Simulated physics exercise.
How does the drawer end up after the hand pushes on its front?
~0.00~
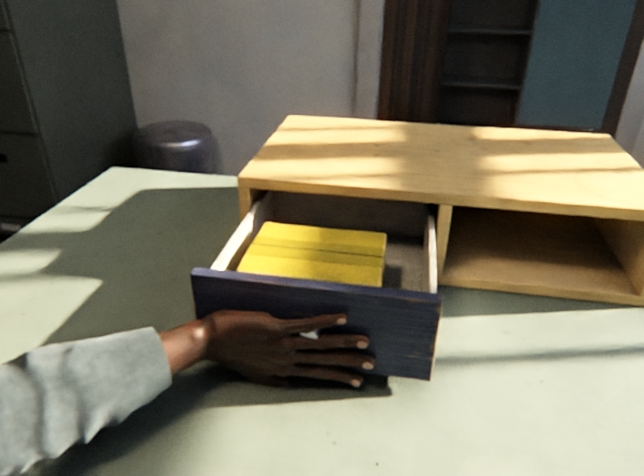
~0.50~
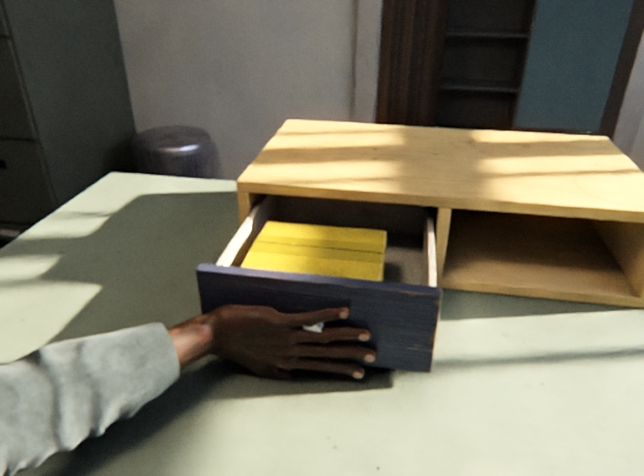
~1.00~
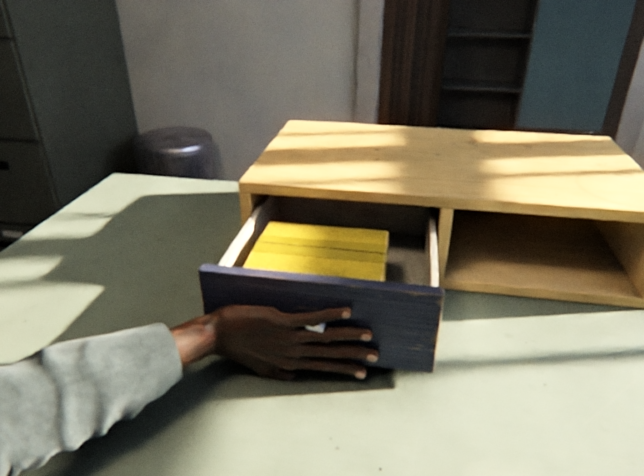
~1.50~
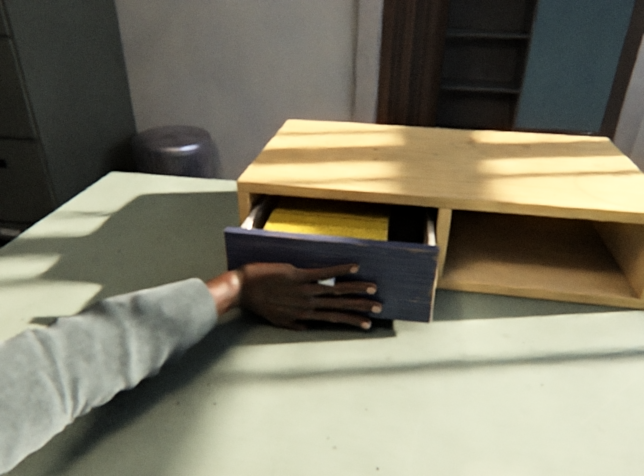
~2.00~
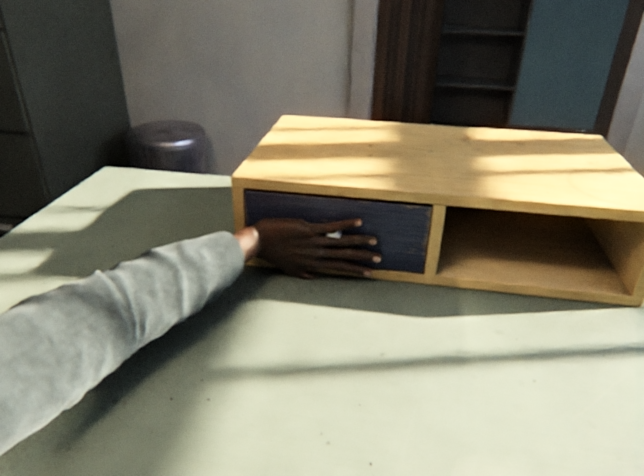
The drawer slides all the way in and ends up shut flush with the front of the wooden chest, with the yellow box out of sight.
